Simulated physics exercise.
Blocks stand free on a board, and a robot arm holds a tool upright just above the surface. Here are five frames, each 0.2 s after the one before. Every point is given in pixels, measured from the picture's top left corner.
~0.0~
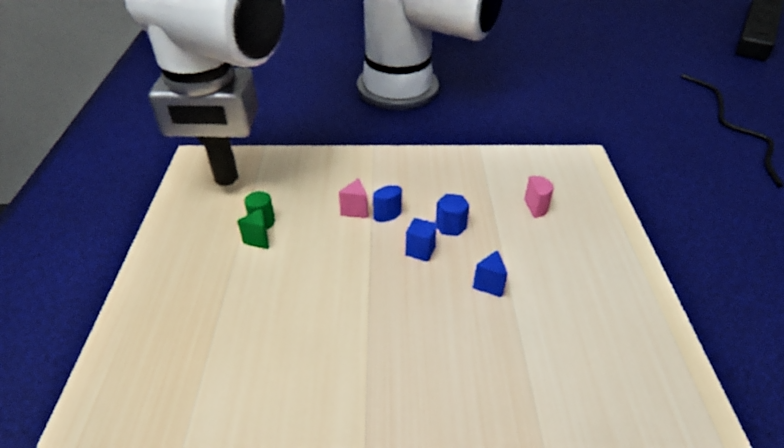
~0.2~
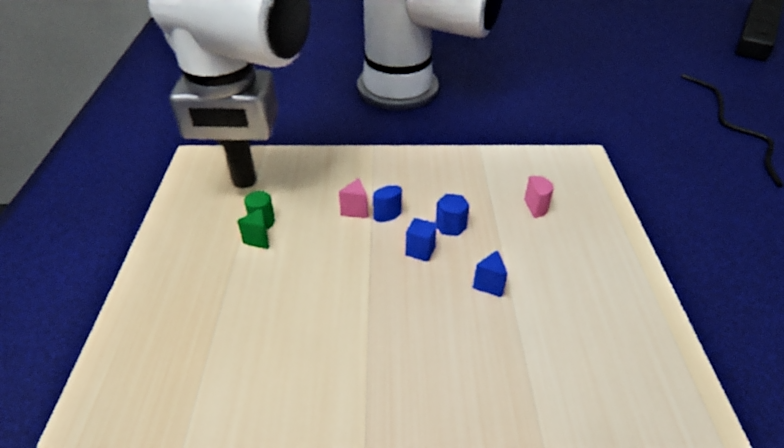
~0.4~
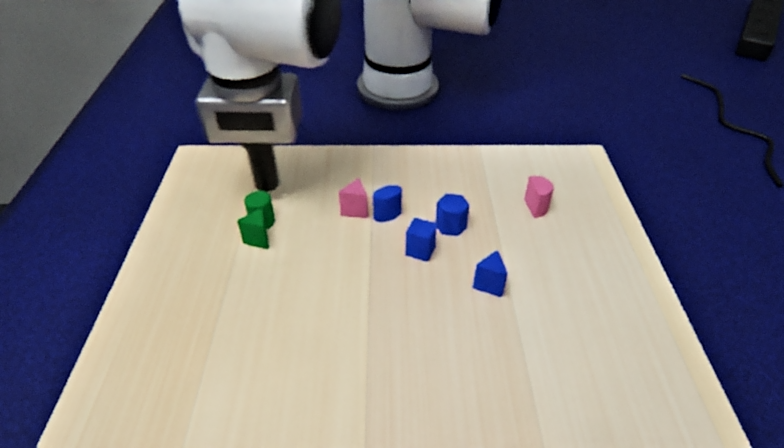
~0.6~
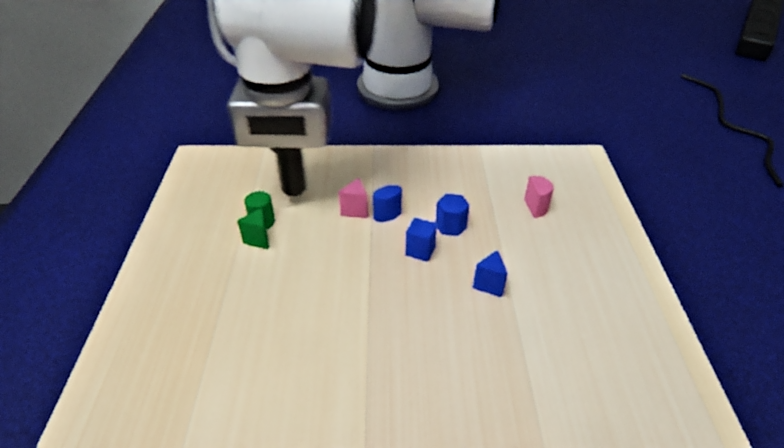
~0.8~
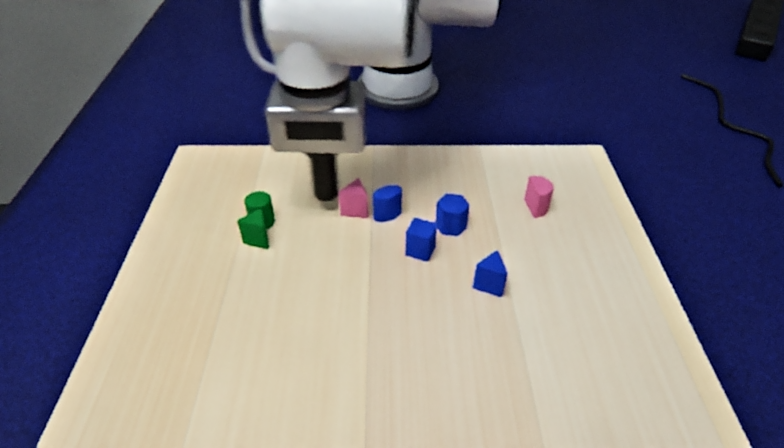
A white robot arm holds a dark upright tool over the far left of a pale wooden board on a blue surface, seen from above and in front by a still camera. Two green blocks sit at left, pink ones near the middle and right, and four blue ones around the centre. The arm slides the tool rightward past the green blocks, close beside the pink triangle, while every block stays still.
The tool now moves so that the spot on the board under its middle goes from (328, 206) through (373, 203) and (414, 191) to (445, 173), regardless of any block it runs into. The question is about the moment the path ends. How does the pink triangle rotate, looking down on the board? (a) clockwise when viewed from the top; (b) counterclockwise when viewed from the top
The correct letter is a.
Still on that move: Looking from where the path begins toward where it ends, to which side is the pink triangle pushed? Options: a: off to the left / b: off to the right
I'll go with b - off to the right.
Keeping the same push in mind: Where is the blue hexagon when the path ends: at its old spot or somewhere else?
Put simply, it stays right there.
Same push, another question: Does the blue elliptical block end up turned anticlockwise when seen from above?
Going by the path, yes.
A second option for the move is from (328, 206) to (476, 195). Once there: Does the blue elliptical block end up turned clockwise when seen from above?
No, that is not what happens.
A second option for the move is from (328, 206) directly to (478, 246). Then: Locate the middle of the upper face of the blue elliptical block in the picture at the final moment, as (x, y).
The spot you're after is about (427, 191) in the image.
The first path, step by step. One third of the way, tool (374, 191); pink triangle (377, 193), turned 35° clockwise; blue elliptical block (397, 195), turned 50° anticlockwise.
Two thirds of the way, tool (416, 179); pink triangle (377, 193), turned 35° clockwise; blue elliptical block (397, 195), turned 50° anticlockwise.
At the end, tool (446, 162); pink triangle (377, 193), turned 35° clockwise; blue elliptical block (397, 195), turned 50° anticlockwise; blue hexagon not moved.
